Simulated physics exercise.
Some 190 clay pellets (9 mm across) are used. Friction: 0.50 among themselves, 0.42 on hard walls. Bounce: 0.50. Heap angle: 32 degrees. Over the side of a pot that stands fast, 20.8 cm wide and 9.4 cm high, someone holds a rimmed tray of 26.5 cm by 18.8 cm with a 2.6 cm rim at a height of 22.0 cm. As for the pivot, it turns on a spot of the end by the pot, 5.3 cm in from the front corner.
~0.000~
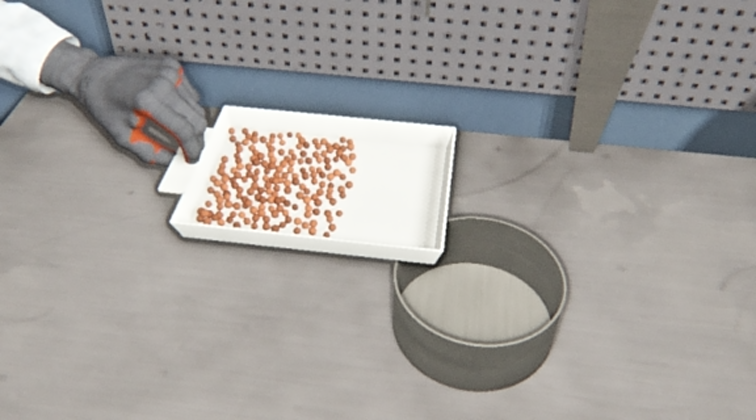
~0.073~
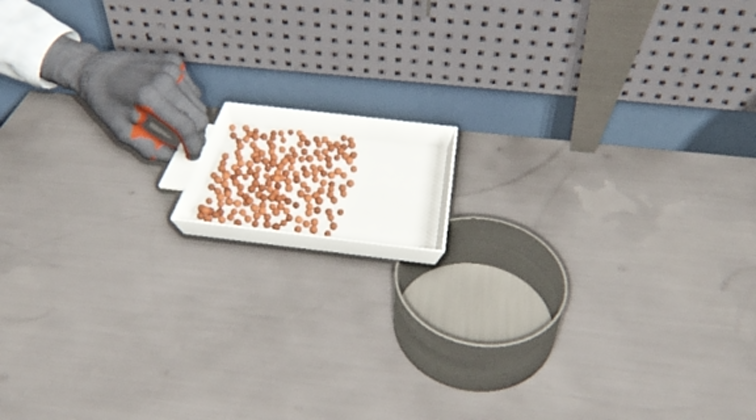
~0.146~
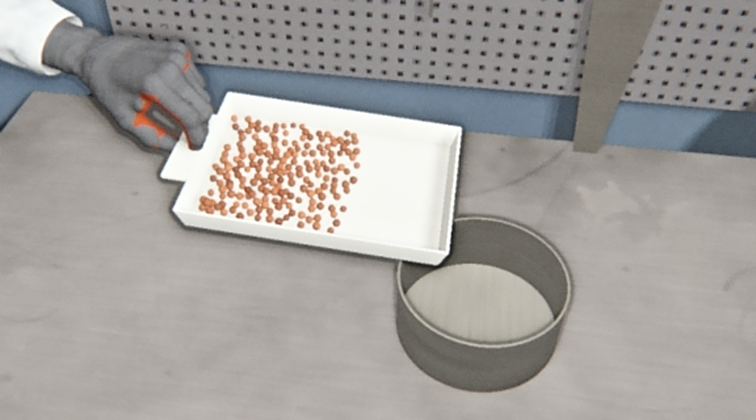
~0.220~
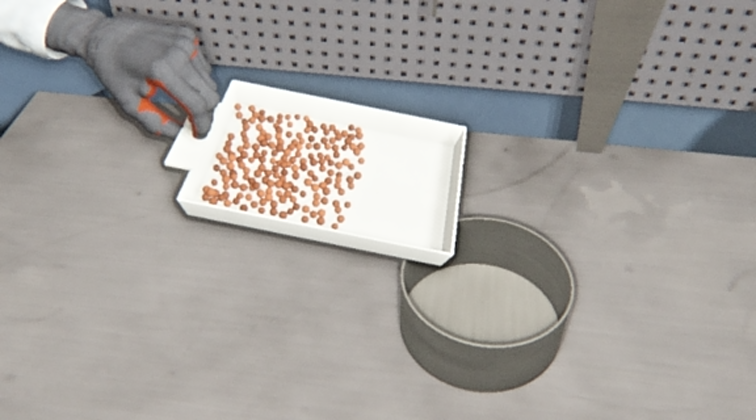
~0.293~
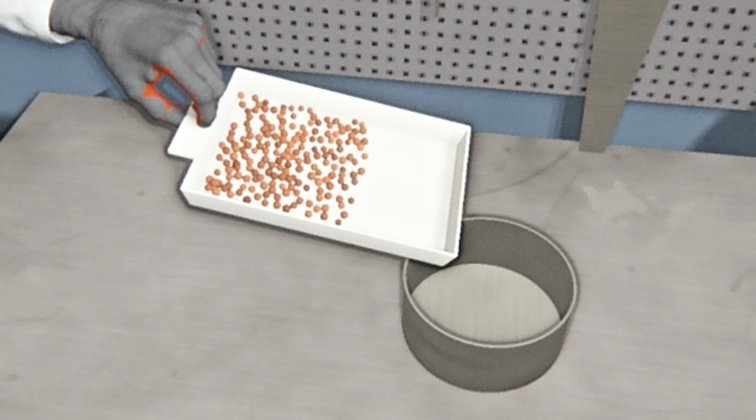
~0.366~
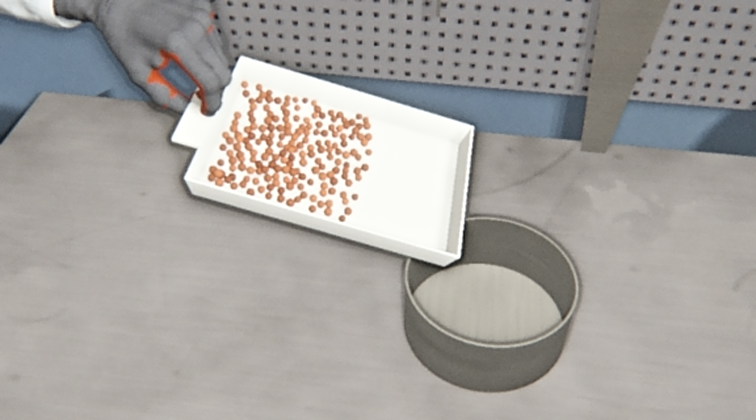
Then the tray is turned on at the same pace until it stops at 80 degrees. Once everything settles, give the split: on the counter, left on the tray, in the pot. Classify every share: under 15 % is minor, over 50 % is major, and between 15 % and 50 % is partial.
Counter: Minor, left on the tray: Major, pot: Minor.
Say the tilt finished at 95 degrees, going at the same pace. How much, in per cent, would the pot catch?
In that case some 75 per cent.
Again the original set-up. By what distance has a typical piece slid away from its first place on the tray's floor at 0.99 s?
Displacement on the tray: About 16 cm.
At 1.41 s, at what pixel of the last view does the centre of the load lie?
Somewhere about (452, 209) in the last view.
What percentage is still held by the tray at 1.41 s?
About 95%.
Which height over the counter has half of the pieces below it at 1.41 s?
Roughly 24 cm above the counter.
Then, at 0.99 s, tilt 46 degrees; the tray holds 100 %, the pot 0 %.
After 1.41 s, tilt 66 degrees; the tray holds 95 %, the pot 0 %.
After 1.90 s, tilt 80 degrees; the tray holds 95 %, the pot 0 %.
By 3.2 s all is still; counter 5 %, tray 90 %, pot 5 %.
